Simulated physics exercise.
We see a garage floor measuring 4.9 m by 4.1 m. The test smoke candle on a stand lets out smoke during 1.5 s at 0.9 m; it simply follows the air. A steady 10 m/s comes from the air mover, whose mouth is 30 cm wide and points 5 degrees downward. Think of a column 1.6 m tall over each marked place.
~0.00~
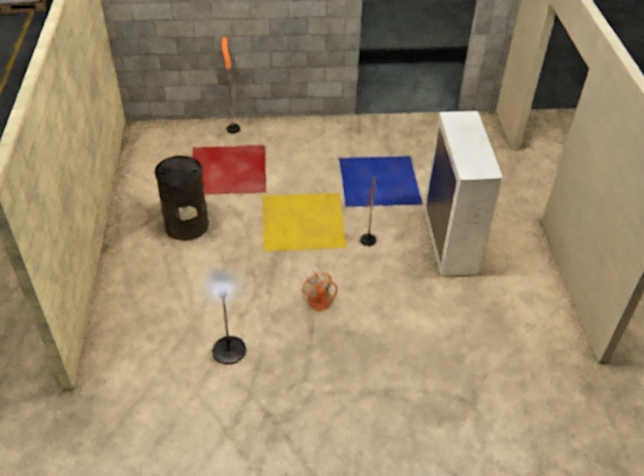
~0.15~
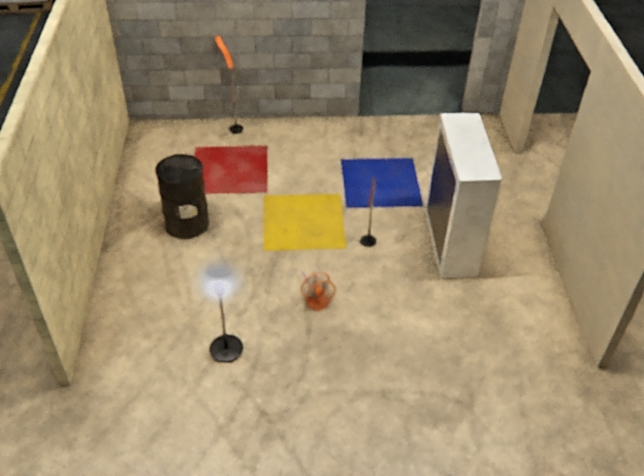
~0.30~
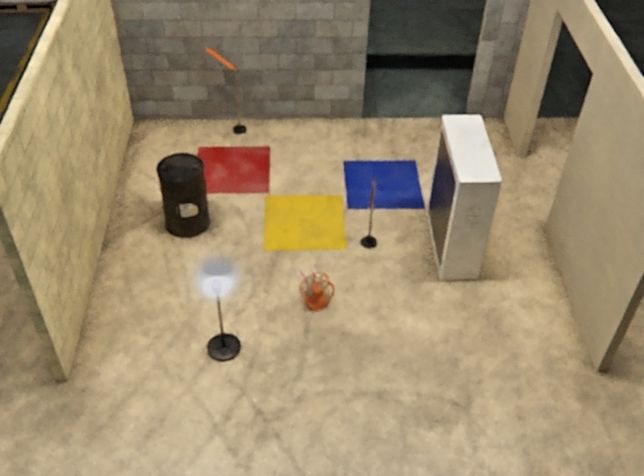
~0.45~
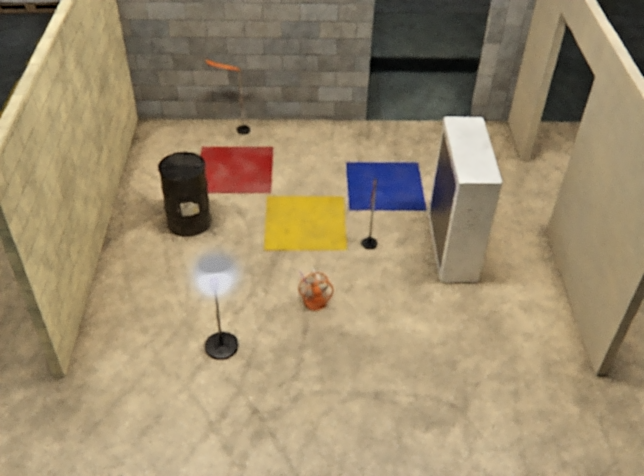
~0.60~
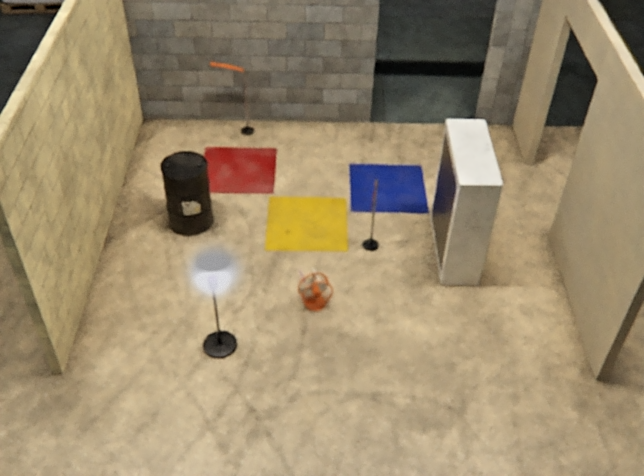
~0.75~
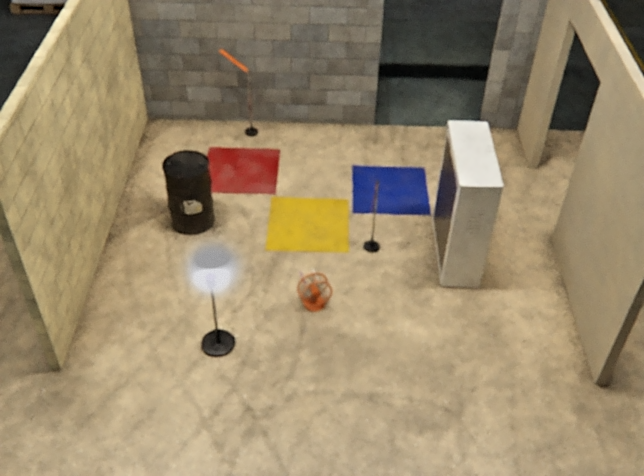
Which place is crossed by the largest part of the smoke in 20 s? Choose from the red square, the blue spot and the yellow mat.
Most passes over red.
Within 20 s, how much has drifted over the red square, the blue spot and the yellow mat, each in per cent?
Roughly 70 % red, 0 % blue, 15 % yellow.
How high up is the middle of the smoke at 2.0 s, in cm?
About 80 cm.
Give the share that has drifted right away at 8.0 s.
Some 20 per cent.
By 2.0 s, 0 % has passed over the yellow mat, 0 % over the red square and 0 % over the blue spot; 0 % has left the area, and the middle of the rest is near (217, 260).
By 4.0 s, 1 % has passed over the yellow mat, 1 % over the red square and 0 % over the blue spot; 0 % has left the area, and the middle of the rest is near (234, 249).
By 8.0 s, 13 % has passed over the yellow mat, 58 % over the red square and 0 % over the blue spot; 19 % has left the area, and the middle of the rest is near (162, 191).
By 20.0 s, 14 % has passed over the yellow mat, 73 % over the red square and 0 % over the blue spot; 75 % has left the area, and the middle of the rest is near (107, 269).
